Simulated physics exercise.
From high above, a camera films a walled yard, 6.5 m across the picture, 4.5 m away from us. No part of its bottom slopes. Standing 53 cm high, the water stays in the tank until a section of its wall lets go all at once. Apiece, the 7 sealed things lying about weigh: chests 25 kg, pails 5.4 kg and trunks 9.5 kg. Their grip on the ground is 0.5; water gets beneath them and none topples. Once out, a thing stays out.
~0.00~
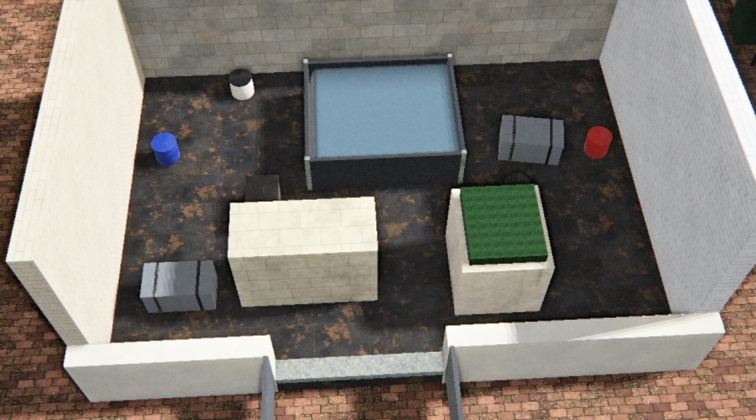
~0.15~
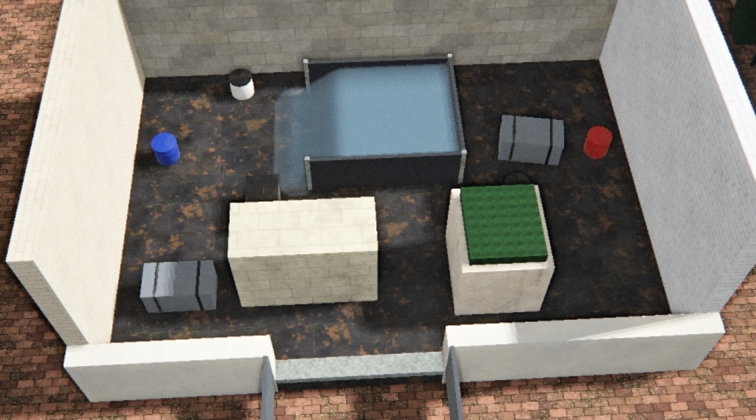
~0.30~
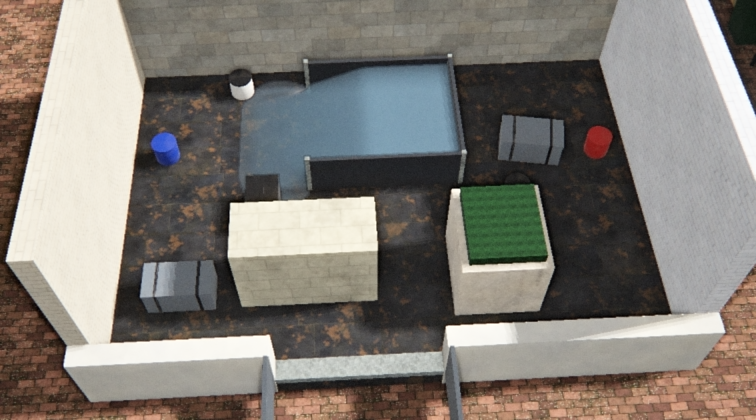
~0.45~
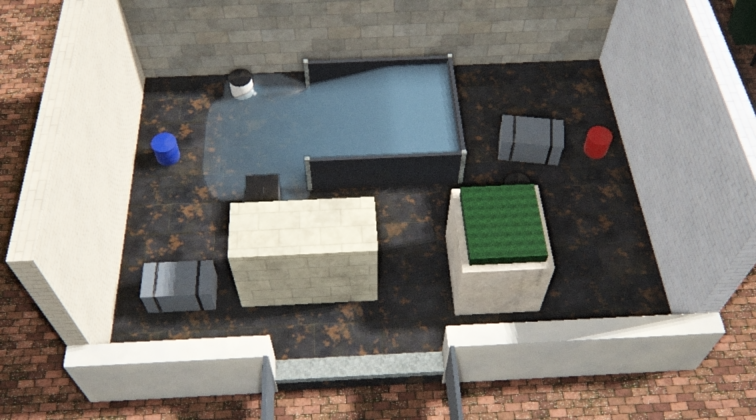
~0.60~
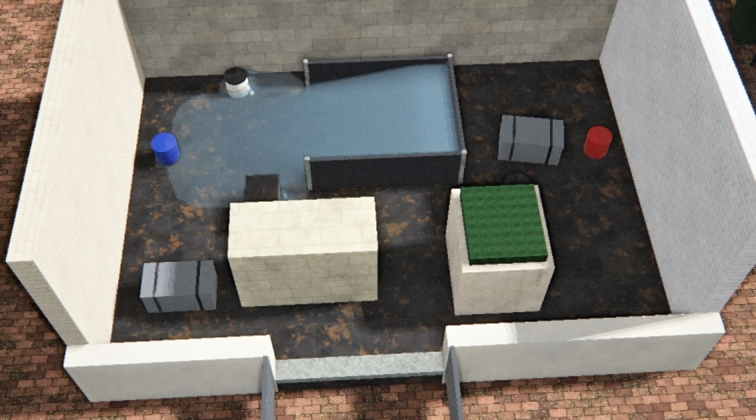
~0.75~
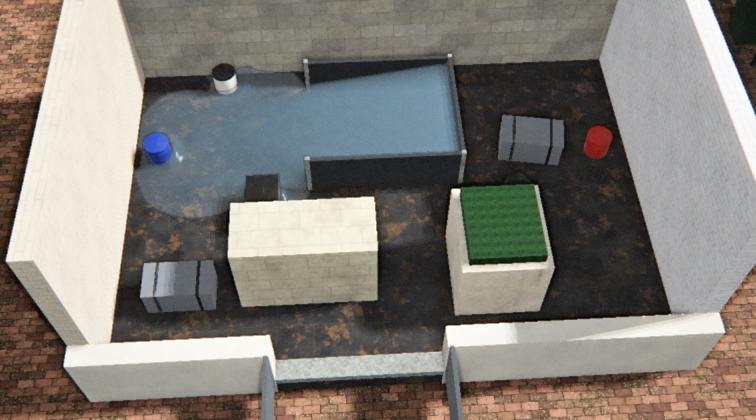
Water poured out of the left side of a dark-walled tank and spread leftward across the yard floor, nudging the black-and-white container and then the blue pail slightly, while the red pail stayed still.
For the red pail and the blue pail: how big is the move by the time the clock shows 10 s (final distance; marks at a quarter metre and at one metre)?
Prediction: The red pail does not really move, the blue pail is displaced a great deal.
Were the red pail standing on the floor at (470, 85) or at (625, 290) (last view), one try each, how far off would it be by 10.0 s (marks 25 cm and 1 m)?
Taken in turn, it glides a modest way and then stays almost motionless.
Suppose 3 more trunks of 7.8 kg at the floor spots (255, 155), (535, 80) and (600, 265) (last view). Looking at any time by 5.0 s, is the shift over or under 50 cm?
First outside the limit, then inside the limit, then inside the limit.
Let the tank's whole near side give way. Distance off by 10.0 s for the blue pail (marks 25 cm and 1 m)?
Note: Blue pail shifted modestly.
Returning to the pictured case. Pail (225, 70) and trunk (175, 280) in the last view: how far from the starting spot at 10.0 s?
Lab note - net shifts in order: 120 cm; 300 cm.
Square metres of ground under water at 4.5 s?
Around 19 m2 of it.
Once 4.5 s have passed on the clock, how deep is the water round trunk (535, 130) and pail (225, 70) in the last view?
Some 0 cm at the first, some 12 cm at the second.
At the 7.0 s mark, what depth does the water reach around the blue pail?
Close to 10 centimetres.
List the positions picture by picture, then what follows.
The first picture shows the red pail at (600, 136) rests on the ground; the blue pail at (164, 142) rests on the ground; water covers 2.9 m2; 0 of 7 have shifted.
The second picture shows the red pail at (600, 136) rests on the ground; the blue pail at (164, 142), on the bottom; 3.7 m2 under water; 0 of 7 have shifted.
The third picture shows the red pail at (600, 136), on the bottom; the blue pail at (164, 142) rests on the ground; water covers 4.6 m2; 0 of 7 have shifted.
The fourth picture shows the red pail at (600, 136) rests on the ground; the blue pail at (164, 142), on the bottom; water covers 5.6 m2; 0 of 7 have shifted.
The fifth picture shows the red pail at (600, 136) rests on the ground; the blue pail at (164, 143) rests on the ground; water covers 6.7 m2; 1 of 7 have shifted.
The sixth picture shows the red pail at (600, 136) rests on the ground; the blue pail at (156, 143), on the bottom, 10 cm from its start; water covers 7.7 m2; 2 of 7 have shifted.
After 2.0 s the red pail is near (600, 136), 0.0 m from its start, aground; the blue pail is near (150, 144), 0.2 m from its start, afloat; 0 of 7 are out; 2 afloat.
After 4.5 s the red pail is near (600, 136), 0.0 m from its start, aground; the blue pail is near (153, 301), 2.4 m from its start, afloat; 0 of 7 are out; 3 afloat.
After 7.0 s the red pail is near (600, 136), 0.0 m from its start, aground; the blue pail is near (222, 337), 3.0 m from its start, afloat; 0 of 7 are out; 1 afloat.
After 10.0 s the red pail is near (600, 136), 0.0 m from its start, aground; the blue pail is near (305, 337), 3.4 m from its start, aground; 0 of 7 are out; 1 afloat.
